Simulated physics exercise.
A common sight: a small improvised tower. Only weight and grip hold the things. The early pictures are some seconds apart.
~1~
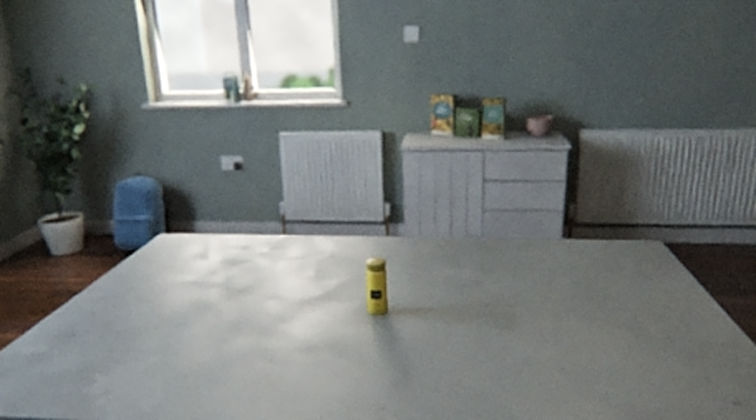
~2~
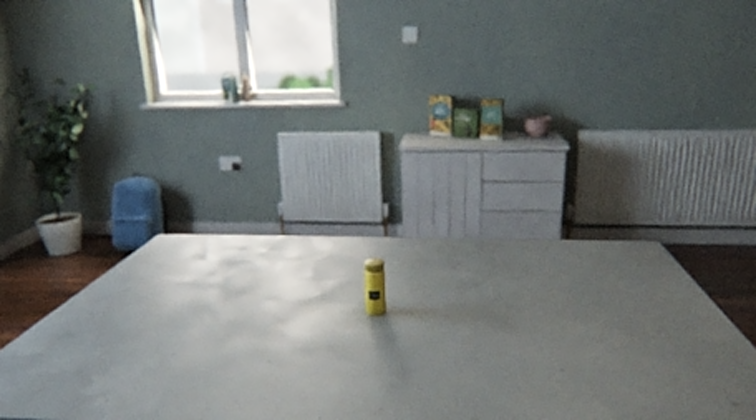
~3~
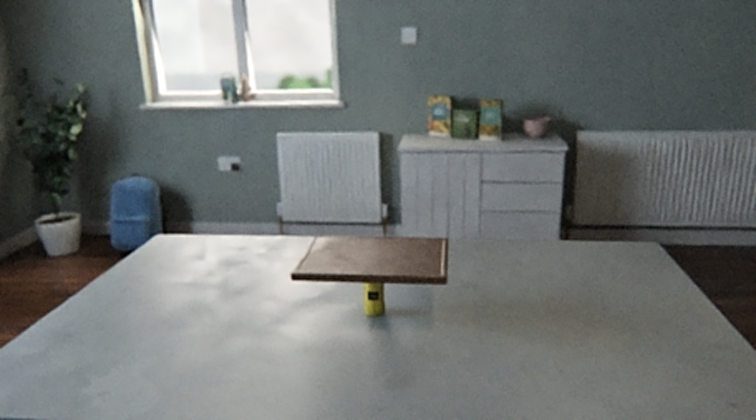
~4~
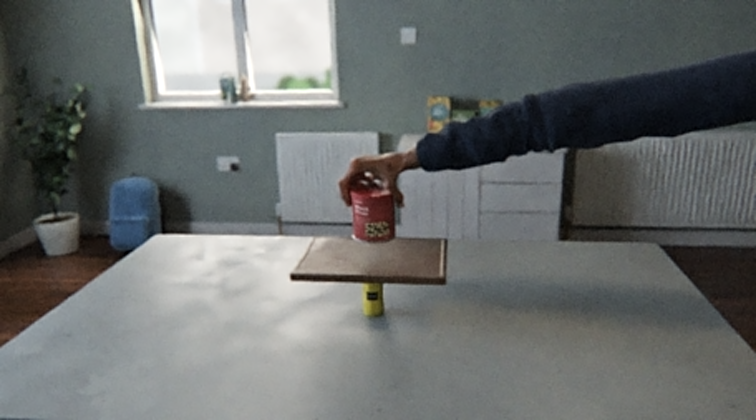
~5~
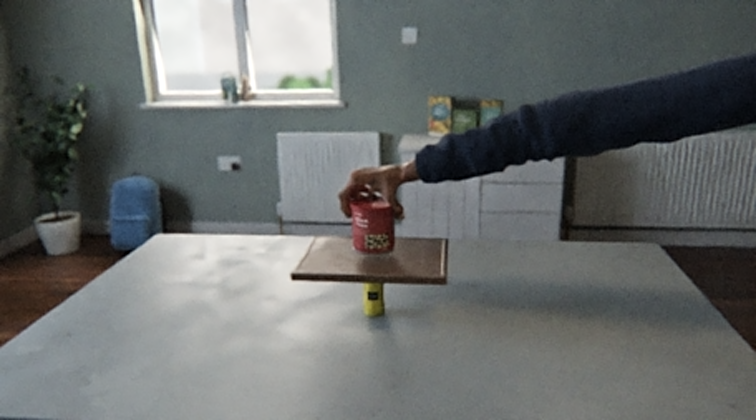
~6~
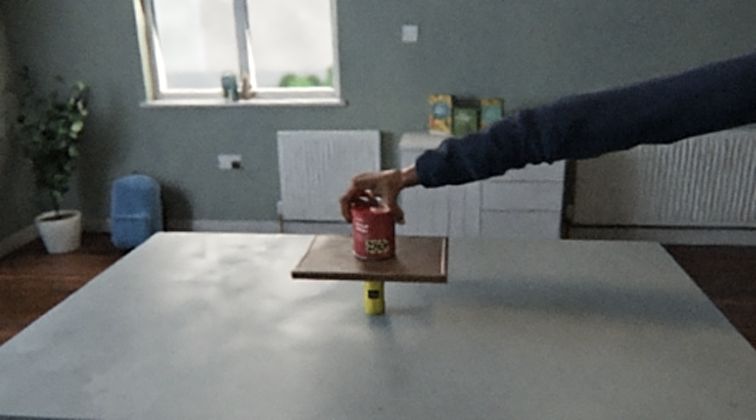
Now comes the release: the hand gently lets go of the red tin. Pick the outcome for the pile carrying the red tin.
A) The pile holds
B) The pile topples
The pile holds (A).
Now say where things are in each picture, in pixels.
The last thing is not in view yet; yellow shaker (377, 286), in the first picture.
The last thing is not in view yet; yellow shaker (375, 287), in the second picture.
The last thing is not in view yet; yellow shaker (374, 287), in the third picture.
Still above its spot; red tin (374, 213); yellow shaker (373, 287), in the fourth picture.
Still above its spot; red tin (373, 225); yellow shaker (374, 287), in the fifth picture.
Set down, still held; red tin (374, 230); yellow shaker (374, 286), in the sixth picture.
Then, 0.20 s after the last picture, nothing has stirred.
Then, 0.40 s after the last picture, red tin resting near (374, 231).
At rest, all 3 in place. Seen from the same camera at the end, red tin near (374, 231). The stack keeps its balance.
